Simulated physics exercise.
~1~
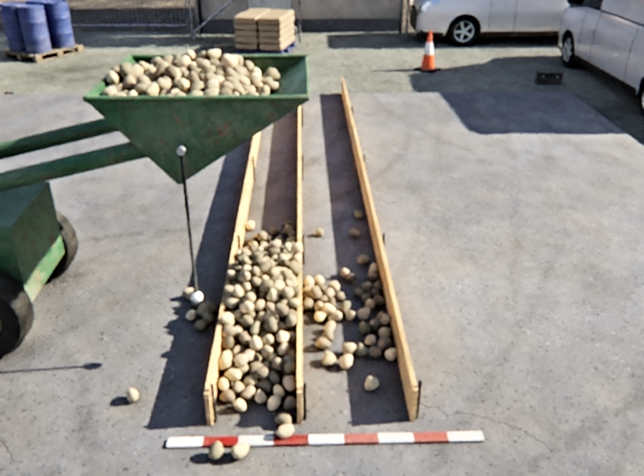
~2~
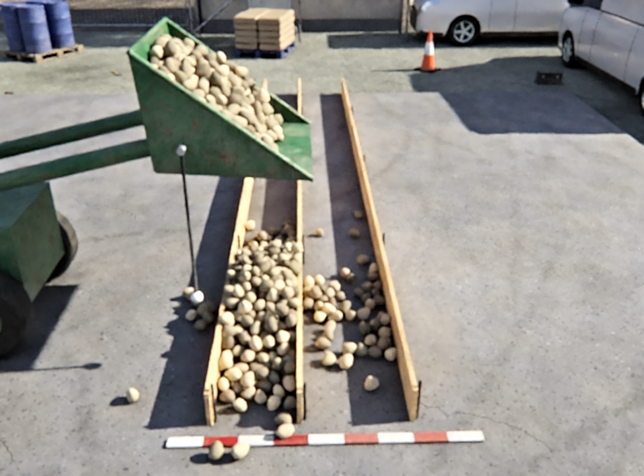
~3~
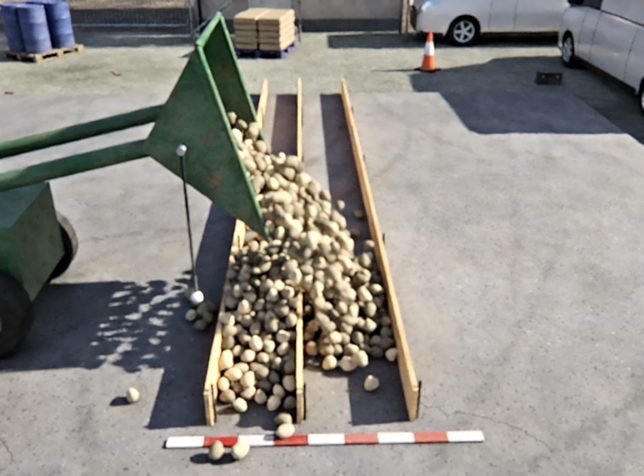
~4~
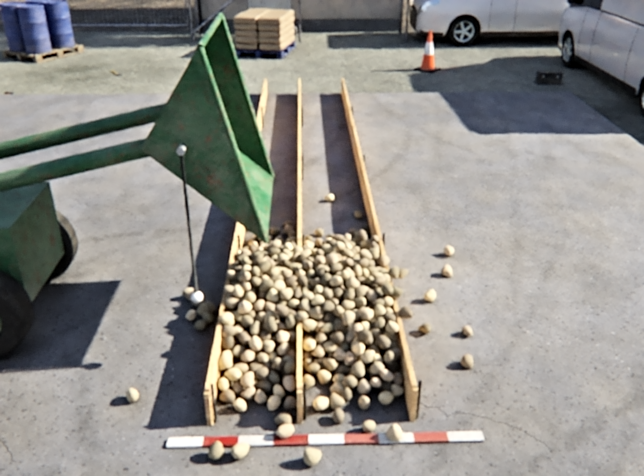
The clip opens on a sunny paved yard, where a green loader at the left holds a bucket heaped with rounded, pale stones above long wooden planks. Earlier stones already lie between the boards, mostly in the left bay, behind a red and white striped staff. The bucket tips toward the right, and its load slides to the lower lip. Stones then pour out in a thick stream, spilling into both bays. Finally the emptied bucket hangs steeply tilted, with a broad pile covering the middle plank and a few stray stones scattered beyond the right board.
